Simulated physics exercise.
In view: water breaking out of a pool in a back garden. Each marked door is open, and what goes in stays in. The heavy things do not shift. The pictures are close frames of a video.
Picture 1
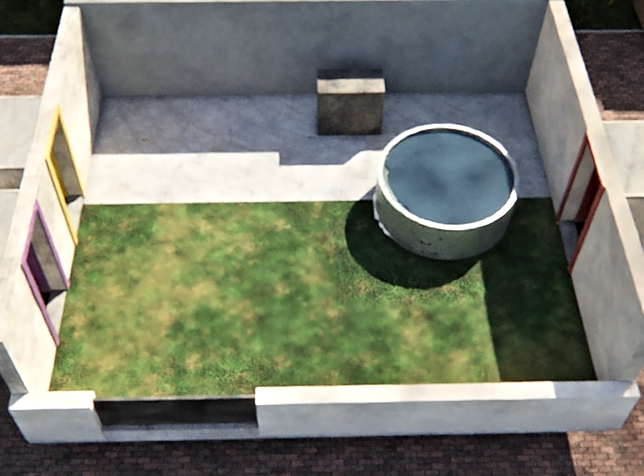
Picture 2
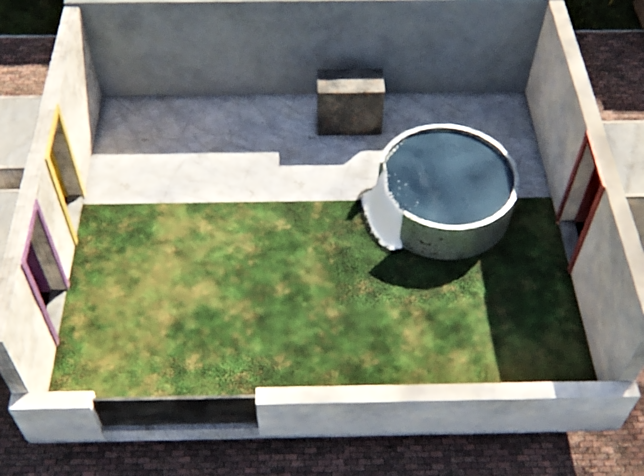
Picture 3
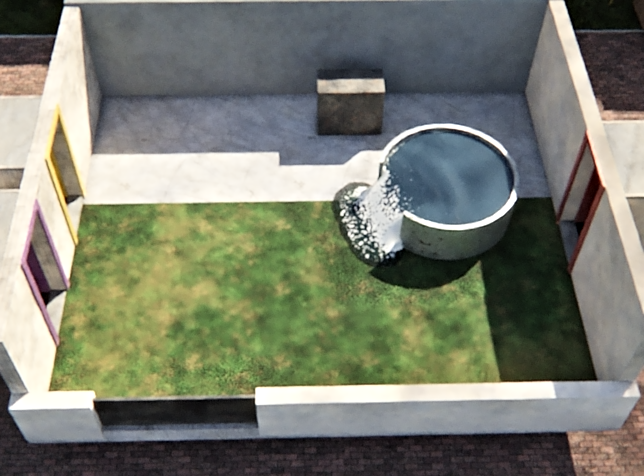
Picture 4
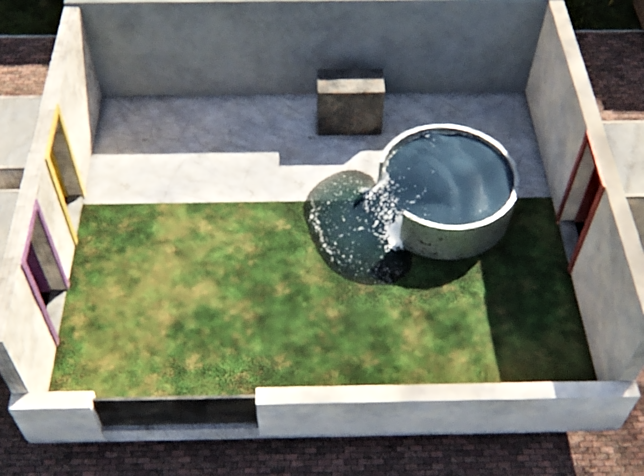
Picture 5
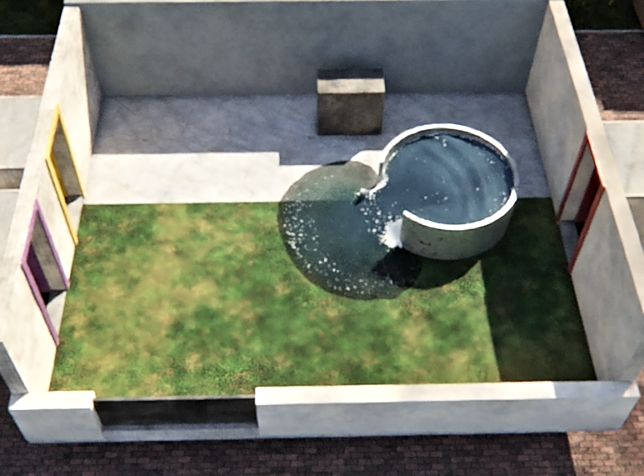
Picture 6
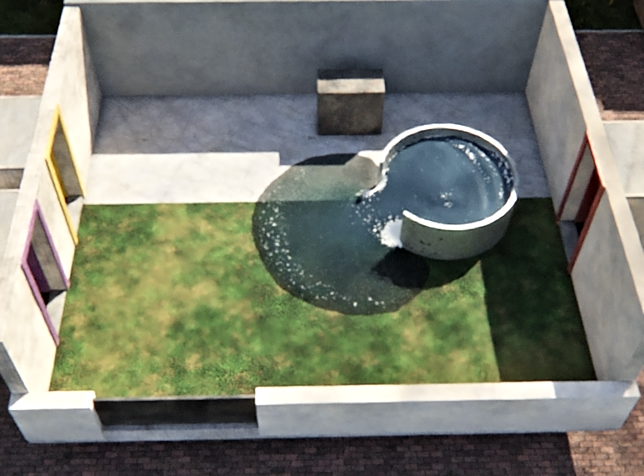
In a walled back garden, the left side of a round, raised pool broke open, and water gushed through the gap, splashing white before spreading in a widening sheet over the grass and paving.
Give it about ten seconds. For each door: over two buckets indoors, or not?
In the end: The purple door takes more than that; the yellow door stays under that; the red door stays under that.
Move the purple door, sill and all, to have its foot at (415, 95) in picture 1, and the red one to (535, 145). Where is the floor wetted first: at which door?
I say the yellow one.
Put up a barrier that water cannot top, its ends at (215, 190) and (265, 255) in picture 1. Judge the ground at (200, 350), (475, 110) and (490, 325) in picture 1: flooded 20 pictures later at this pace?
One after the other: Under water, not flooded, not flooded.
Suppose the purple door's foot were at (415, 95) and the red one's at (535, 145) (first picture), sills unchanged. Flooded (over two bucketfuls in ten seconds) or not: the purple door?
In short: Purple door takes less.
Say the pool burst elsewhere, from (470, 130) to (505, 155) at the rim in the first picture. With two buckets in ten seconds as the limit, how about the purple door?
In short: Purple door stays under.
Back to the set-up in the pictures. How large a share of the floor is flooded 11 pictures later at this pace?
About 45 per cent.
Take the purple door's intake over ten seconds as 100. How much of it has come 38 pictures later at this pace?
I make it 40 per cent.
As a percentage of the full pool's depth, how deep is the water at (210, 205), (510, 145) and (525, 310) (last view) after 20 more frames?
In that order: 6, 0 and 0 per cent.
A moment on, water covers 25 % of the floor; the purple door not reached, the yellow door not reached, the red door not reached.
Next, water covers 45 % of the floor; the purple door not reached, the yellow door not reached, the red door not reached.
Then, water covers 65 % of the floor; the purple door under two buckets in, the yellow door wet at the sill, nothing in, the red door not reached.
Later, water covers 70 % of the floor; the purple door over two buckets in, the yellow door under two buckets in, the red door not reached.
In the end, water covers 85 % of the floor; the purple door far over two buckets in, the yellow door under two buckets in, the red door not reached.
